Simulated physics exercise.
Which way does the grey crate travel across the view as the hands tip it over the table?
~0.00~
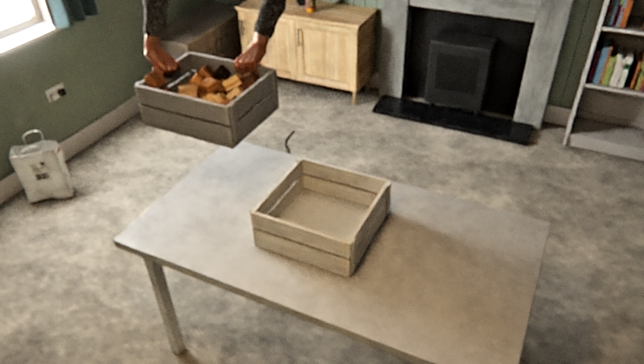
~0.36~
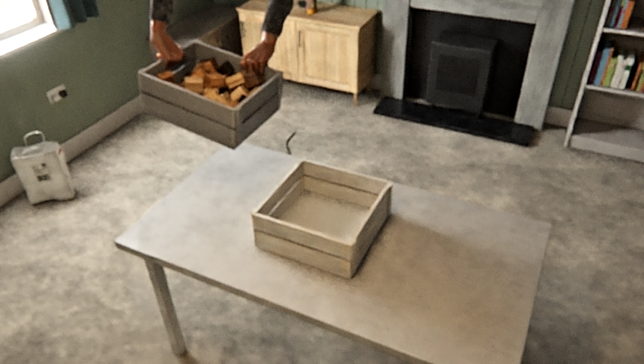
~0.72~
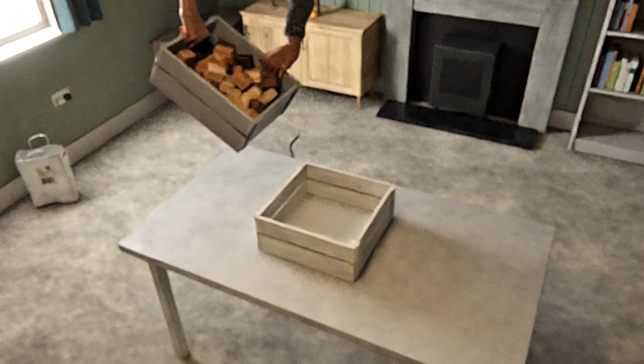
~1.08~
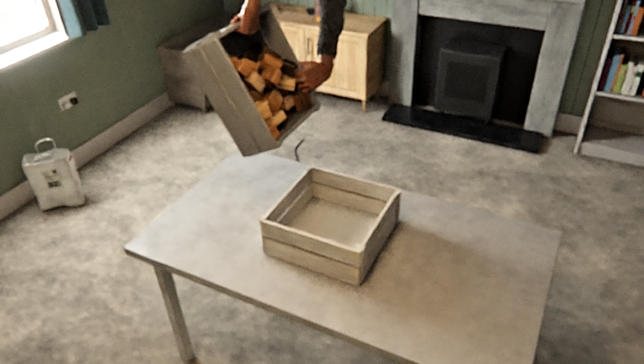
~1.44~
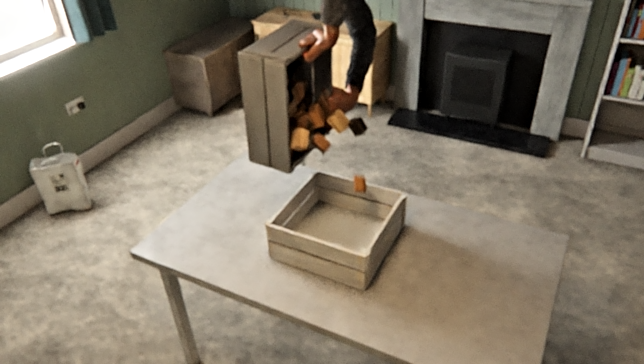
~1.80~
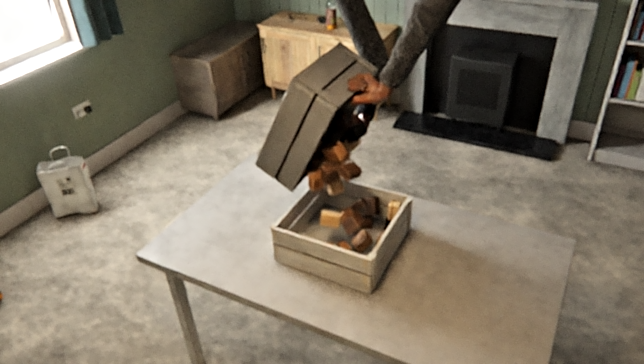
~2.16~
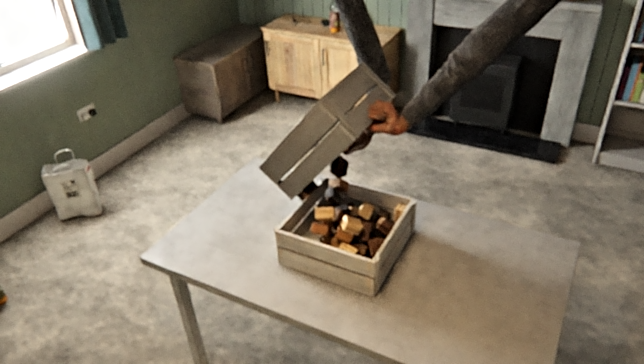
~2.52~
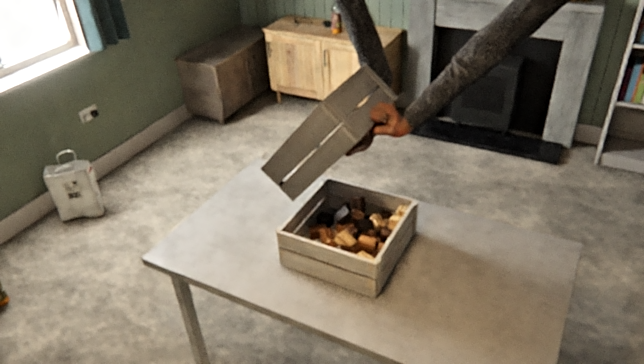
The grey crate moves to the right as it is tipped towards the pale box.
